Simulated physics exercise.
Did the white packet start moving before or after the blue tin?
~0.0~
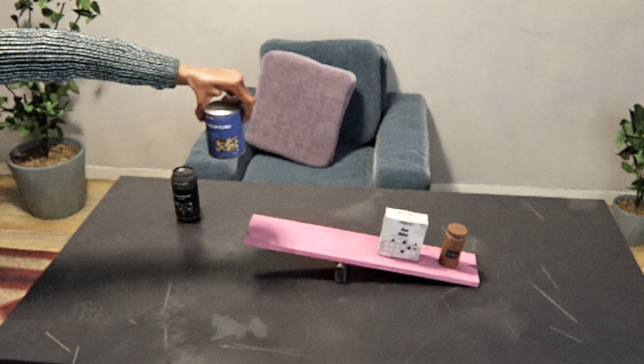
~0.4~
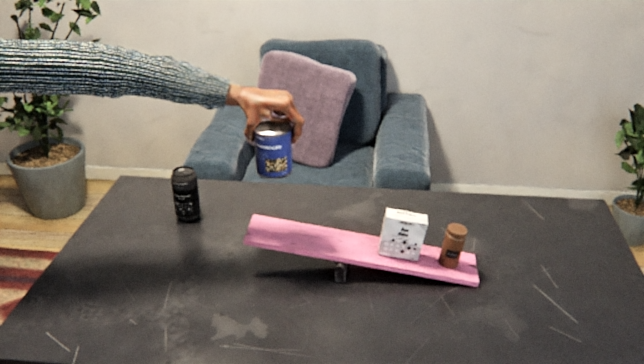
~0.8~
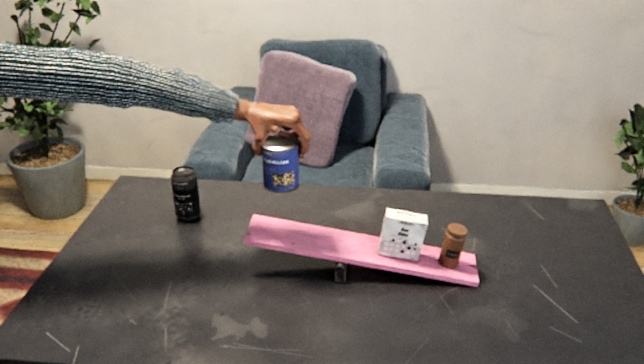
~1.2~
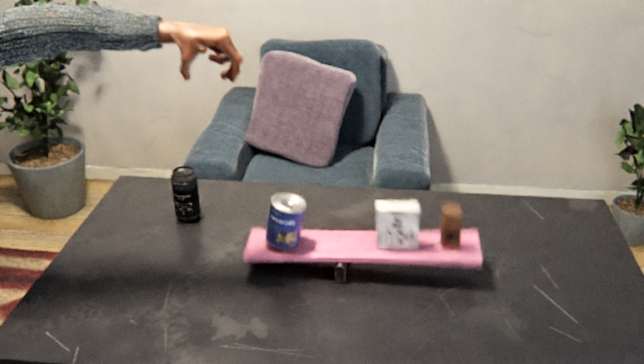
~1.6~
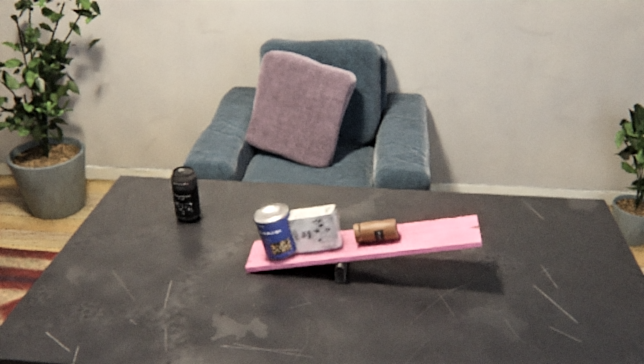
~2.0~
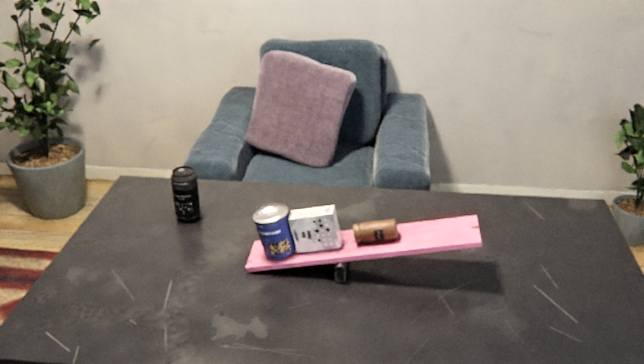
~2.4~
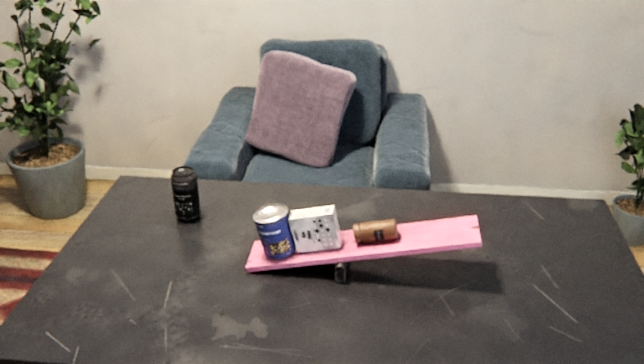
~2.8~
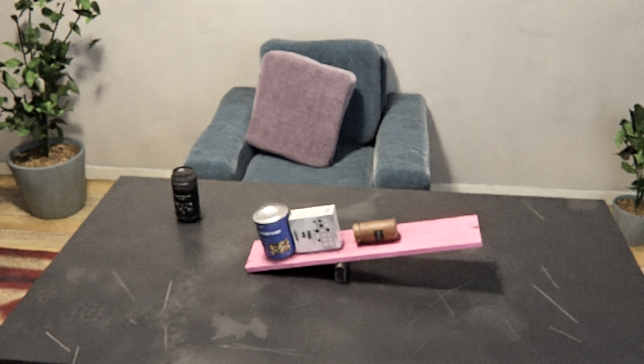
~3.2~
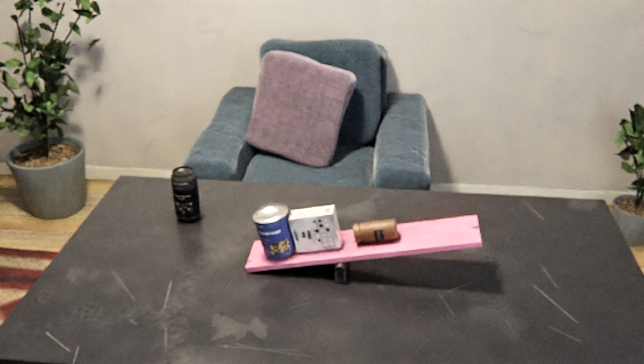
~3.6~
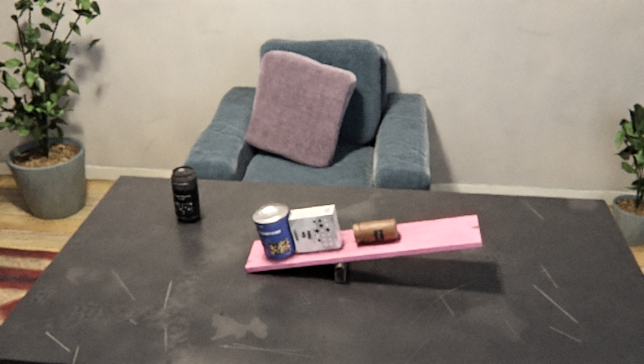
The white packet started moving after the blue tin. The hand was already carrying the tin across while the packet stayed still on the plank, and the packet only shifted once the plank tipped.
